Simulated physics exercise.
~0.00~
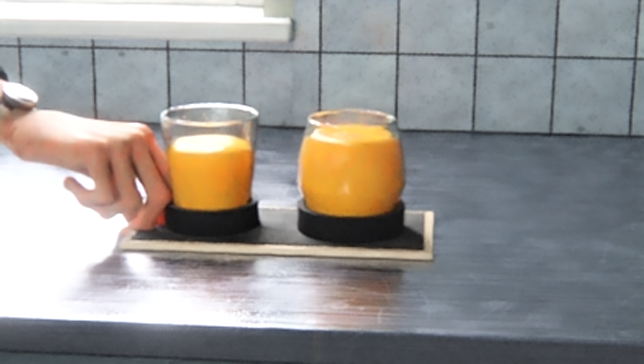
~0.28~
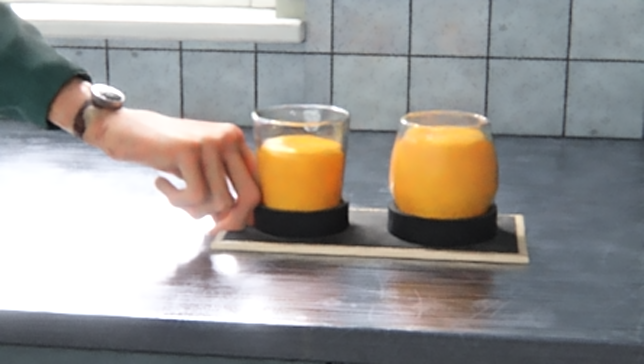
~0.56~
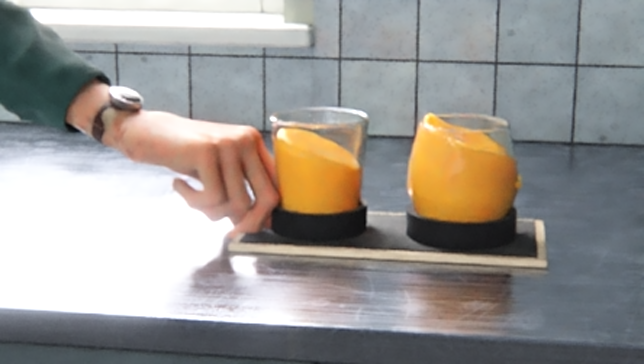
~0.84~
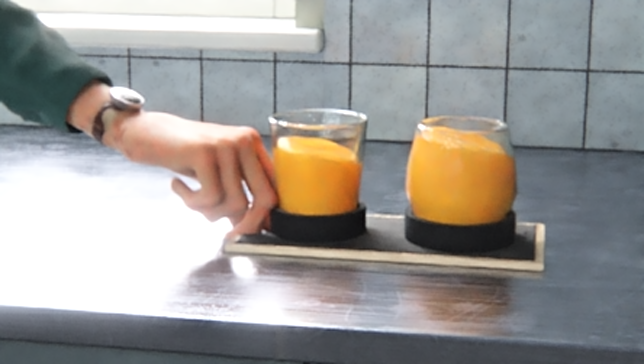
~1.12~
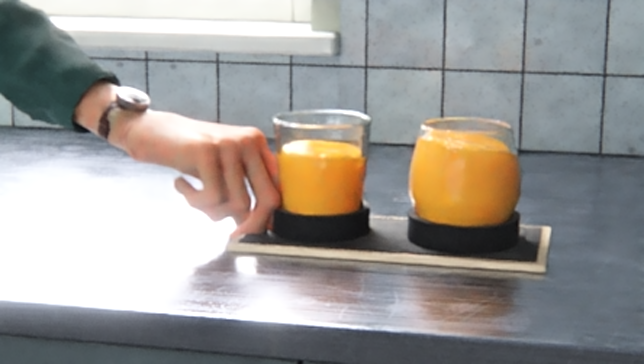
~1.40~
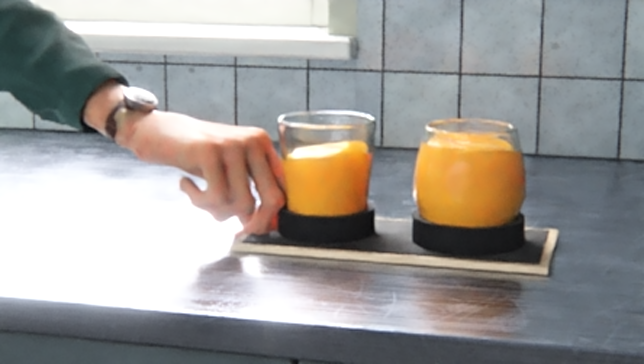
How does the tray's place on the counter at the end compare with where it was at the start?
The tray ends up farther to the right along the counter than where it began.
